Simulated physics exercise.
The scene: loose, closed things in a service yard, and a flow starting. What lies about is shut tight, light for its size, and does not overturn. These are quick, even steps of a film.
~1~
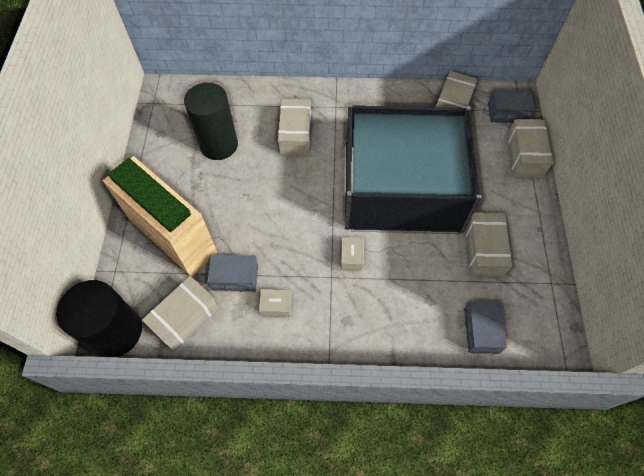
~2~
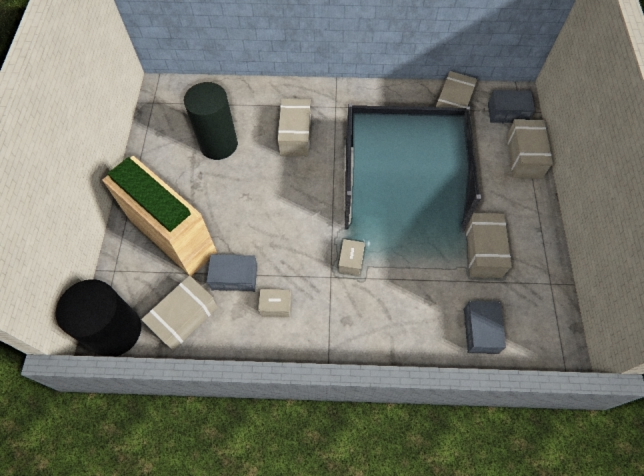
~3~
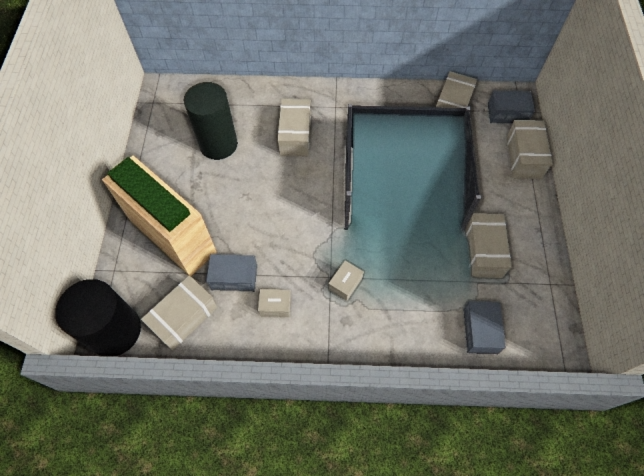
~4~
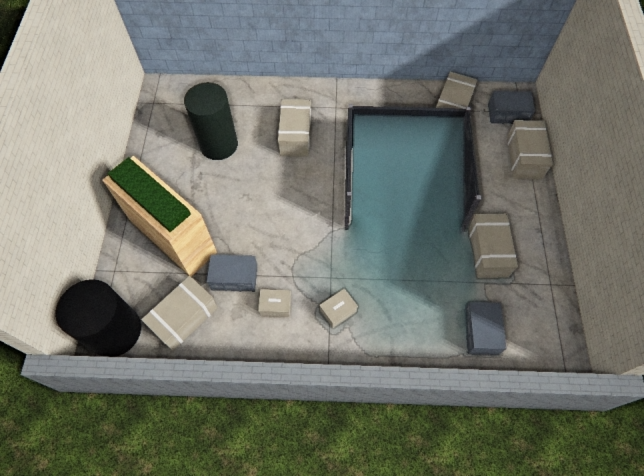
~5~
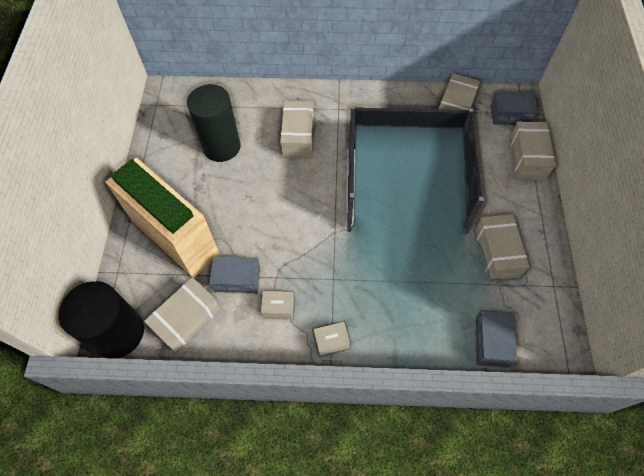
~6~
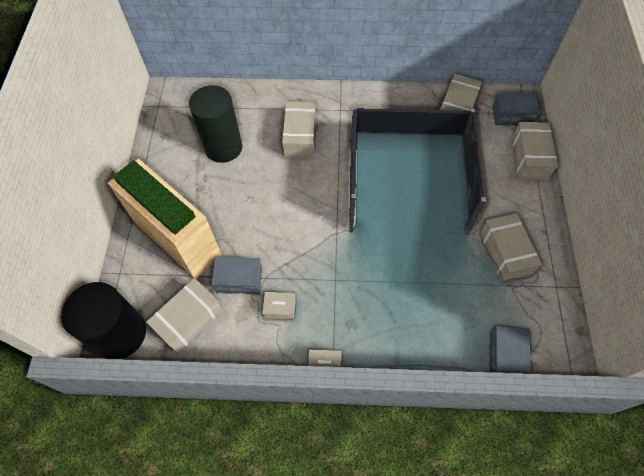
At first, a dark-walled tank of blue-green water stands among boxes and cylinders in a walled yard. Its near side opens and water spreads across the floor toward the front wall, carrying a small box forward, then nudging a larger crate and a blue-grey box on the right.
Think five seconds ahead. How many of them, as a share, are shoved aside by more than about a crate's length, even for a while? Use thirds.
Share: Two thirds or above.
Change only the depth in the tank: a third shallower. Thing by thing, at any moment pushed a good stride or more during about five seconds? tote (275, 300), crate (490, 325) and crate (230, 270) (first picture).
One after the other: Swept aside, shifted that much, swept aside.
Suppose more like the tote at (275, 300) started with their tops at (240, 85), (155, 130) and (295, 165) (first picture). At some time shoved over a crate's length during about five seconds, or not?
As listed: Less than that, moved that far, less than that.
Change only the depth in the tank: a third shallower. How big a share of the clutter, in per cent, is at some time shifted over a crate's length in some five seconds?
Some 50 per cent.
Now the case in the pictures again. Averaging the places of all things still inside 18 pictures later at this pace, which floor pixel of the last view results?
At about (360, 191).
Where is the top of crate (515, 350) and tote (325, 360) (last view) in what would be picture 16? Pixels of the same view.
At about (573, 268) and (175, 345).
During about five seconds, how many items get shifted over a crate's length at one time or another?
9 of them.
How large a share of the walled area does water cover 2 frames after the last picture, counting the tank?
Roughly 30 per cent.
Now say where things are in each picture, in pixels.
In the first picture, a tote at (353, 250), on the bottom; a crate at (488, 323) rests on the ground; 0 of 10 have shifted.
In the second picture, a tote at (352, 254), on the bottom, close to its start; a crate at (487, 324) rests on the ground; 1 of 10 have shifted.
In the third picture, a tote at (346, 278), on the bottom, a stride from its start; a crate at (487, 324) rests on the ground; 1 of 10 have shifted.
In the fourth picture, a tote at (339, 306), on the bottom, a stride from its start; a crate at (488, 325) rests on the ground; 2 of 10 have shifted.
In the fifth picture, a tote at (332, 337), on the bottom, a stride from its start; a crate at (499, 336) rests on the ground, close to its start; 3 of 10 have shifted.
In the sixth picture, a tote at (325, 362) rests on the ground, far from its start; a crate at (513, 351), on the bottom, a stride from its start; 3 of 10 have shifted.
A moment on, 2 of 10 are well off their spots; 2 afloat.
Next, 3 of 10 are well off their spots; 3 afloat.
Later, 6 of 10 are well off their spots; 5 afloat.
In the end, 9 of 10 are well off their spots, and 9 have been at some point; 7 afloat.
